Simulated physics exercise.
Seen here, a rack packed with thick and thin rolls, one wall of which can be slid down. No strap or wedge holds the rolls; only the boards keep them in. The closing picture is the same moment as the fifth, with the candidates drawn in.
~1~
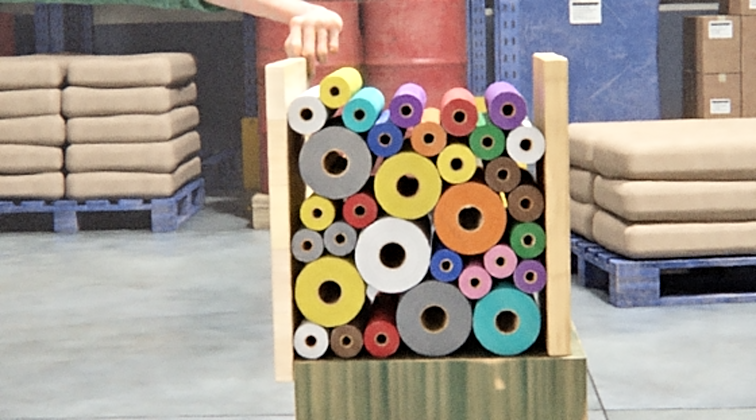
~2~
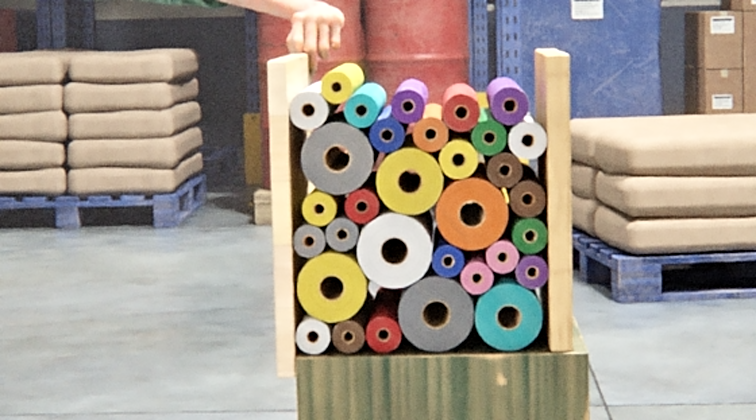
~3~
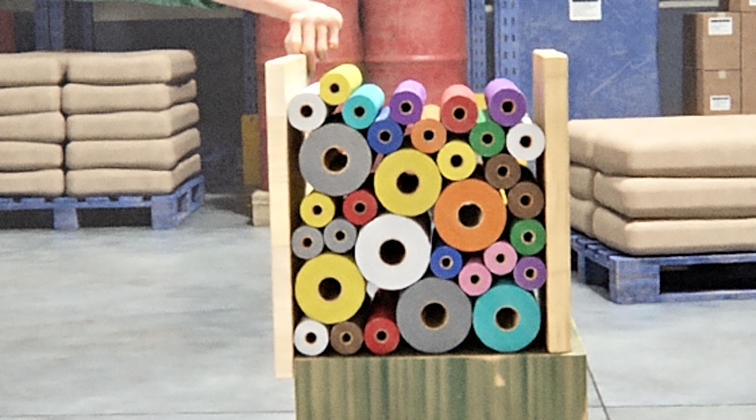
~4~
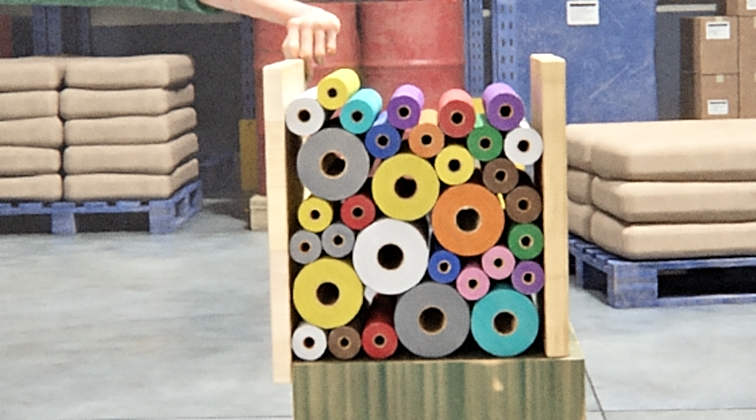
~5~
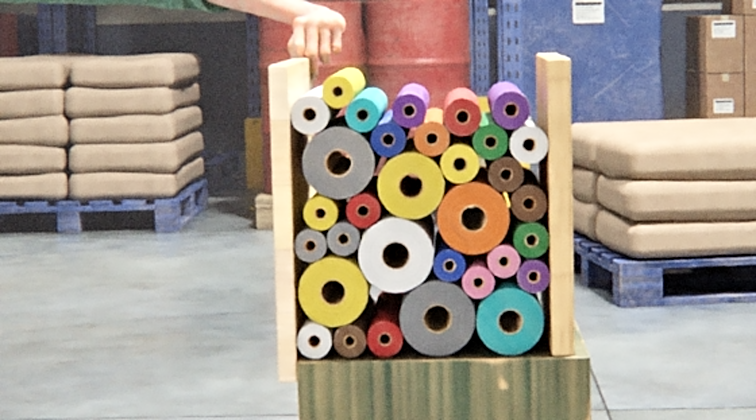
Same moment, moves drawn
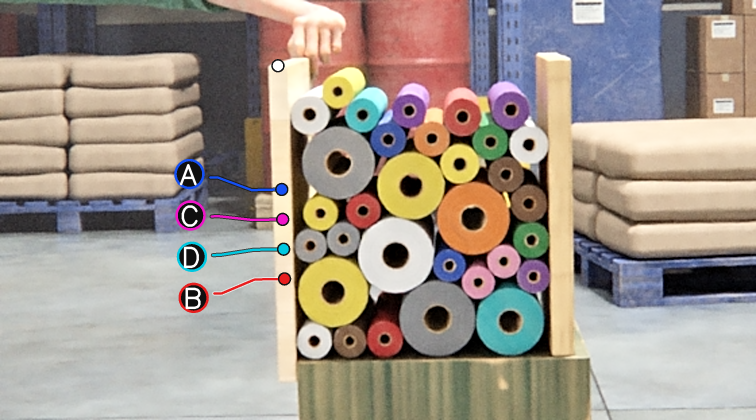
Colourful rolls sit packed between two wooden boards, barely shifting, as a hand stays above them.
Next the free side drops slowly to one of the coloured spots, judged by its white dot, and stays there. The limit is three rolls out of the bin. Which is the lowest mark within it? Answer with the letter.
The answer is mark D.
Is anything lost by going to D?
Yes.
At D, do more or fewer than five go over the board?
Fewer than five.
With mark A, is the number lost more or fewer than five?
At A, fewer than five.
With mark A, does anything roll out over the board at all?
At A: Yes.
On the marked copy, A at (282, 189); B at (284, 279); C at (282, 219); D at (283, 249); the white dot at (278, 66).
Taking D. A third of the way, top of the board (291, 144).
Two thirds of the way, top of the board (293, 232).
When it is over, top of the board (294, 248), two out over the board.
As for the rest, A two out over the board; B more than three out over the board; C two out over the board.
